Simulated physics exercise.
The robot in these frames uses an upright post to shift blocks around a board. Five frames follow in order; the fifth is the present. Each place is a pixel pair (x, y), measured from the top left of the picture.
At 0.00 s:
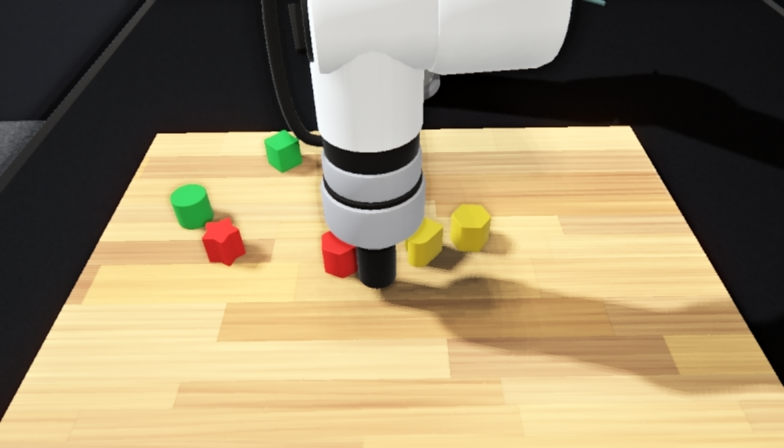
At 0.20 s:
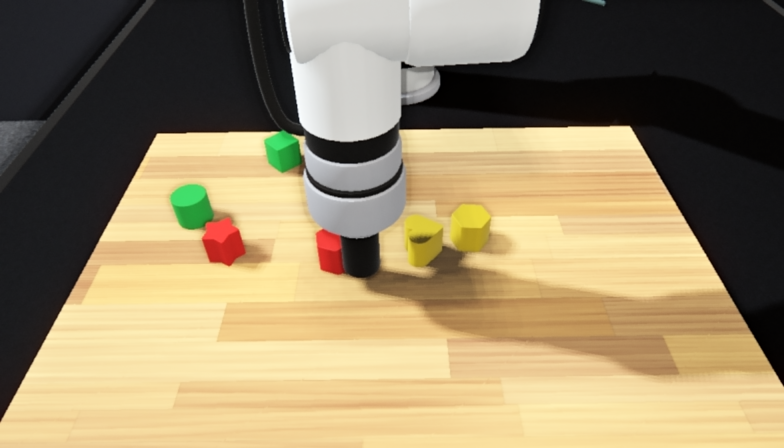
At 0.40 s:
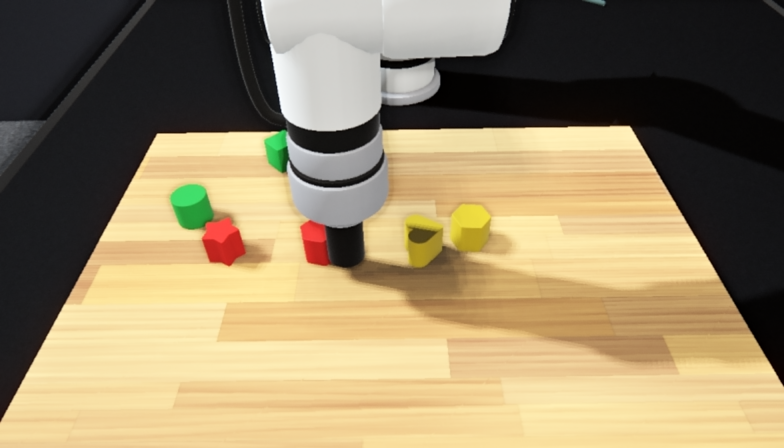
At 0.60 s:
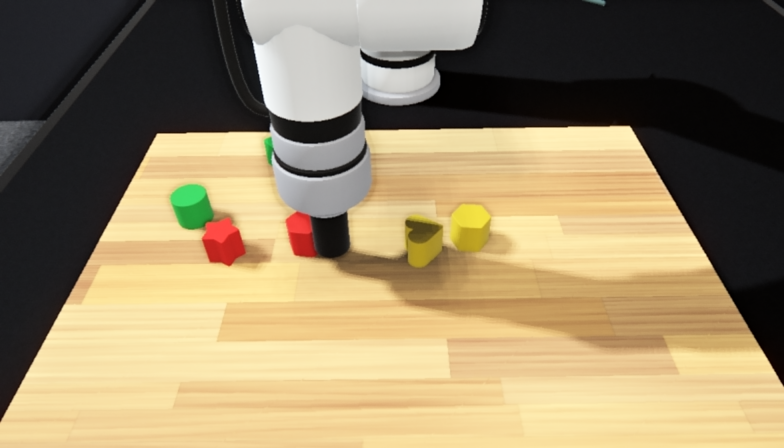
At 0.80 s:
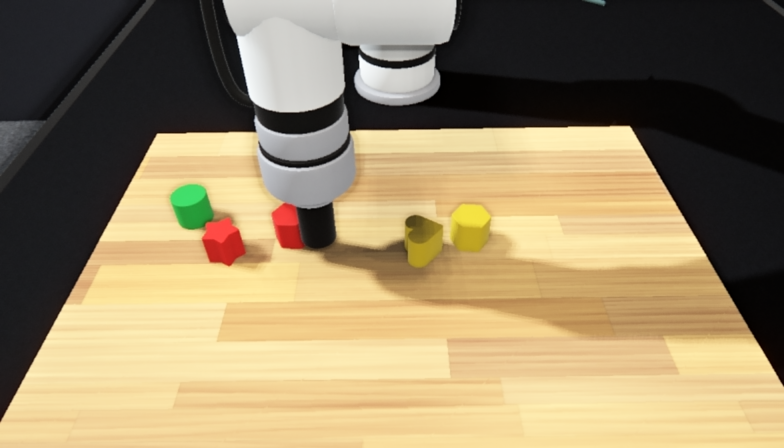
The robot arm's black post pushed the red six-sided block left and slightly away across the wooden board, toward the red star-shaped block and green disc, while the yellow blocks stayed still.
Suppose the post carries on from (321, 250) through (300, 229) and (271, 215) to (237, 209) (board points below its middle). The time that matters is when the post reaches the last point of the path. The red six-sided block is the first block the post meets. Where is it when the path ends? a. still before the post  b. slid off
Answer: A.
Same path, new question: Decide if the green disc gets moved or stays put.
At the end of the path, it will have moved.
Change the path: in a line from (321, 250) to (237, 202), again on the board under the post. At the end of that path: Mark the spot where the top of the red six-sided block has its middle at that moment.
The middle of its upper face will lie at (204, 171).
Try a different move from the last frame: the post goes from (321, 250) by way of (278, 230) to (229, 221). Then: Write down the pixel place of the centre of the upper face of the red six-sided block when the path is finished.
Around (214, 178).
What follows on the original path. One third of the way, post at (297, 215); red six-sided block at (264, 197), turned 25° anticlockwise.
Two thirds of the way, post at (268, 202); red six-sided block at (235, 186), turned 30° anticlockwise.
At the end, post at (233, 196); green disc at (177, 195); red star-shaped block unmoved; red six-sided block at (206, 176).
